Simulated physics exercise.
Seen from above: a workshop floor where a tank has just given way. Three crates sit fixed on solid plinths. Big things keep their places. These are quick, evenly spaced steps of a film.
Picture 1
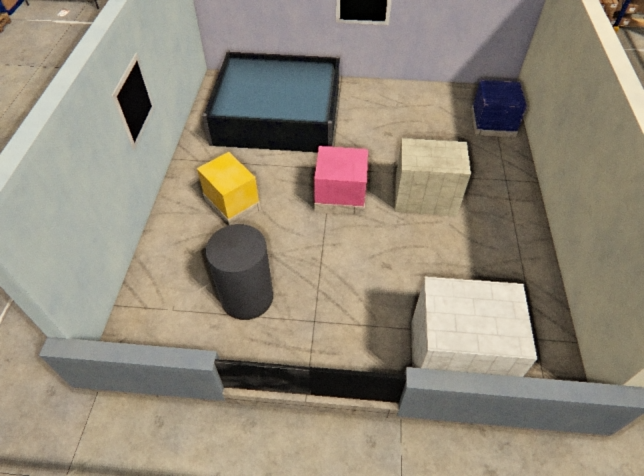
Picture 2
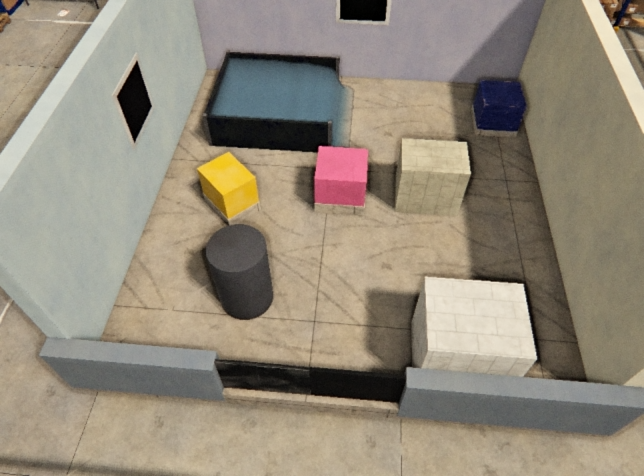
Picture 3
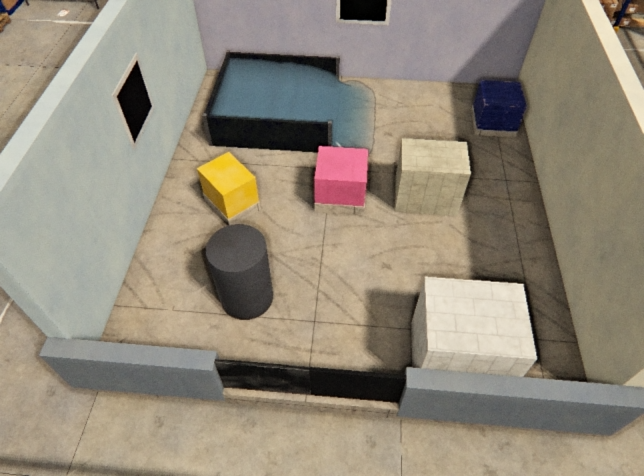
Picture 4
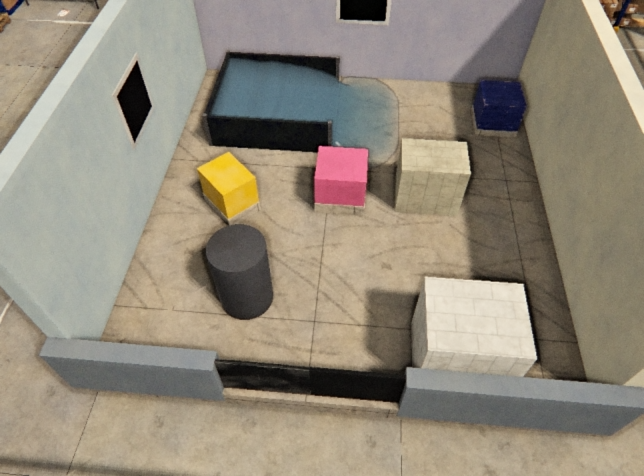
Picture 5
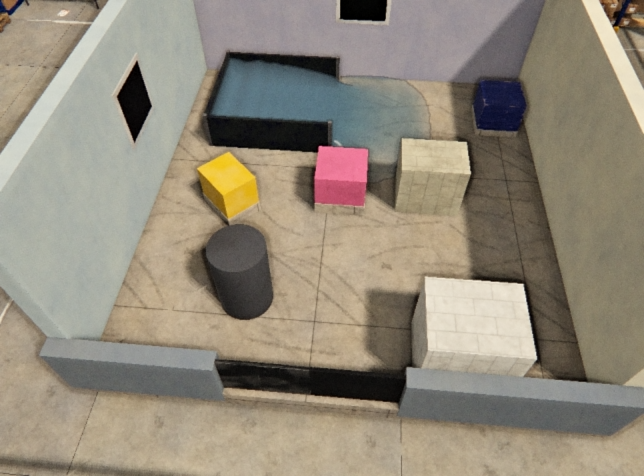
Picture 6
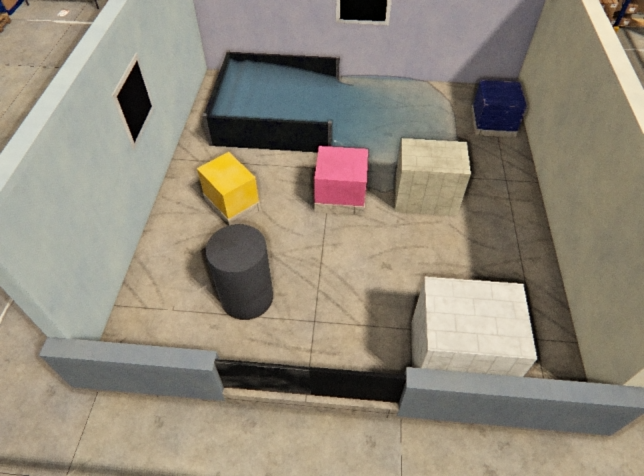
Water tank with an opening on its right side pouring blue water across the workshop floor behind pink and beige blocks.
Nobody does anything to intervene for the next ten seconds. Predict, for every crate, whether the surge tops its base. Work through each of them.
My prediction: The blue crate gets topped; the yellow crate does not get topped; the pink crate does not get topped.
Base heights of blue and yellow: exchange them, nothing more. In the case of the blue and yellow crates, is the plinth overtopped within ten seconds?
Blue crate drenched, yellow crate untouched.
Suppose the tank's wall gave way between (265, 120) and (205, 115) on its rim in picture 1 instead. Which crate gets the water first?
It's the yellow crate.
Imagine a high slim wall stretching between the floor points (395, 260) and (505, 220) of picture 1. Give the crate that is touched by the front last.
I'd say the yellow-painted one comes last.
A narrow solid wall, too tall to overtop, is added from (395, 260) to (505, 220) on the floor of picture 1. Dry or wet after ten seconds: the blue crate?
Well, the blue crate gets flooded in the end.
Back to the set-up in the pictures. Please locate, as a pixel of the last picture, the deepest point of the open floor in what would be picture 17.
Near (512, 90).
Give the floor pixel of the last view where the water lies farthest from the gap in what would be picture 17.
The flood front should get to about (551, 254).
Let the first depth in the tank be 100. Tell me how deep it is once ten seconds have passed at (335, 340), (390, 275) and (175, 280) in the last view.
First 8, next 10, last 8 in a hundred.
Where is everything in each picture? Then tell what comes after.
The first picture shows still water in the water tank at (276, 89).
In the second picture, water pours out at (332, 110) and has run to a hidden place.
In the third picture, water pours out at (332, 111) and has run to a hidden place.
In the fourth picture, water pours out at (332, 111) and has run to (367, 79).
In the fifth picture, the front is at a hidden place, out from the gap at (332, 112).
In the sixth picture, the front is at a hidden place, out from the gap at (332, 112).
A moment on, water covers 30 % of the floor; the blue crate water round its plinth, the yellow crate not reached, the pink crate water round its plinth.
Next, water covers 35 % of the floor; the blue crate water round its plinth, the yellow crate not reached, the pink crate water round its plinth.
Then, water covers 45 % of the floor; the blue crate water round its plinth, the yellow crate not reached, the pink crate water round its plinth.
Later, water covers 70 % of the floor; the blue crate water round its plinth, the yellow crate water round its plinth, the pink crate water round its plinth.
In the end, water covers 100 % of the floor; the blue crate was topped, the yellow crate stayed above the water, the pink crate stayed above the water.
